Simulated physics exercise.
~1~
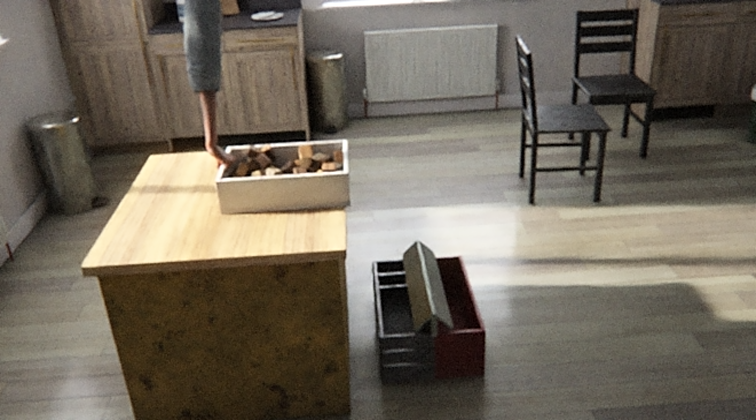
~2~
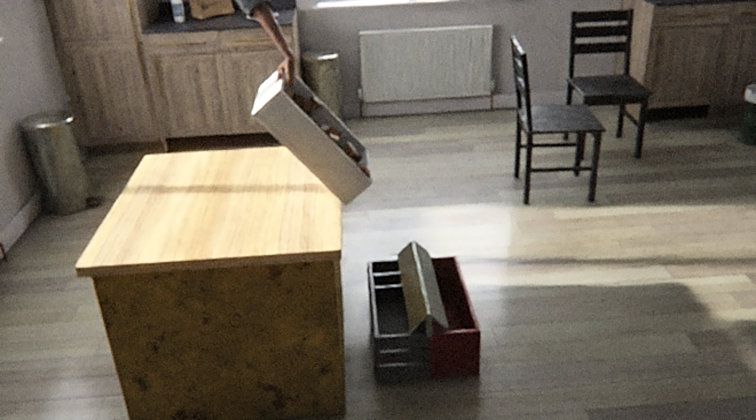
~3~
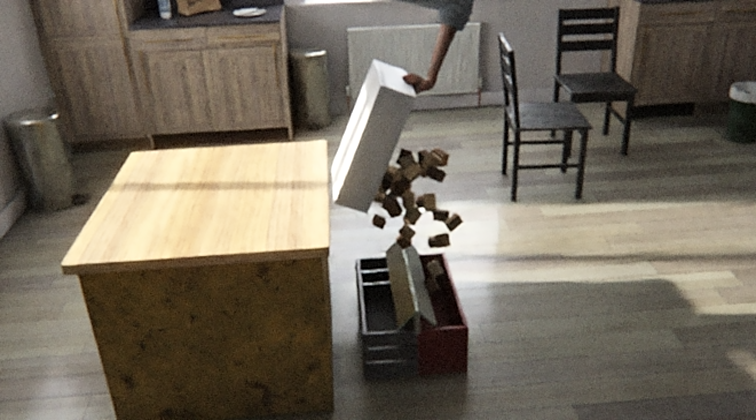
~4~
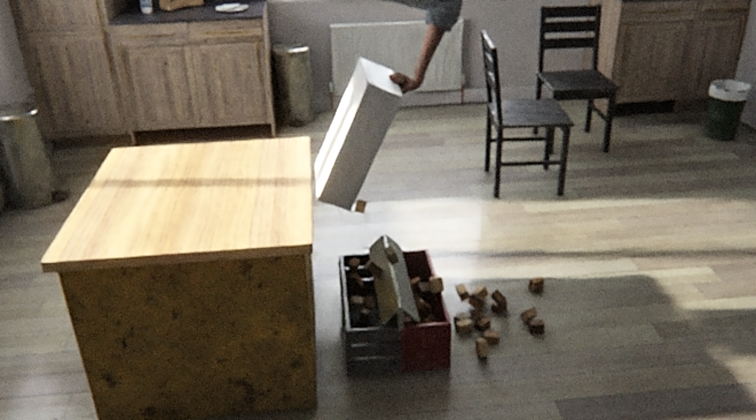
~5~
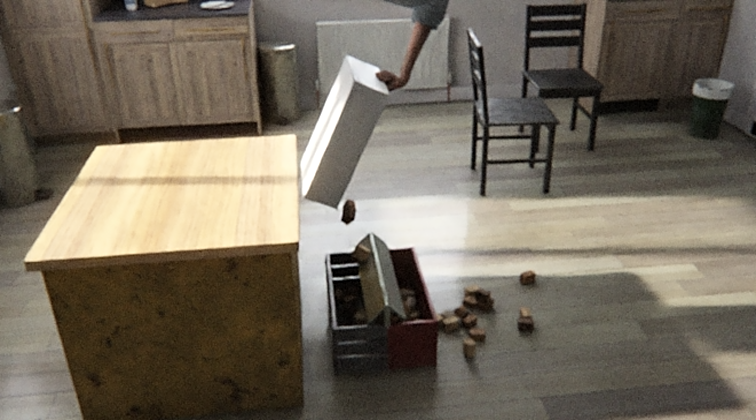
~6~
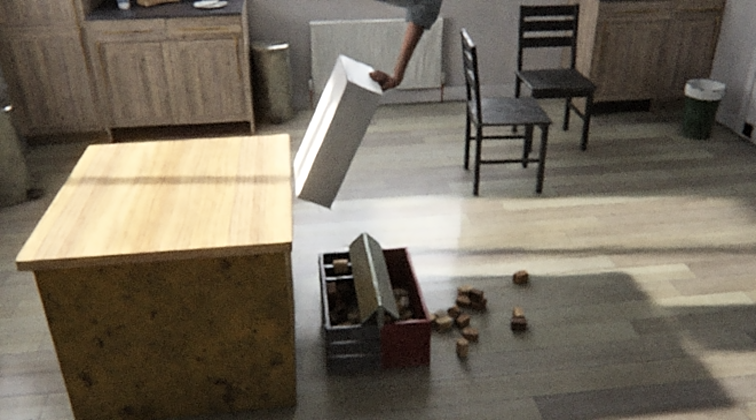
In a sunlit kitchen, a hand lifts a white crate of wooden blocks from a bench and tips it over a divided grey and red box with a roof-shaped splitter; blocks tumble out, some landing inside and others scattering on the floor to the right.
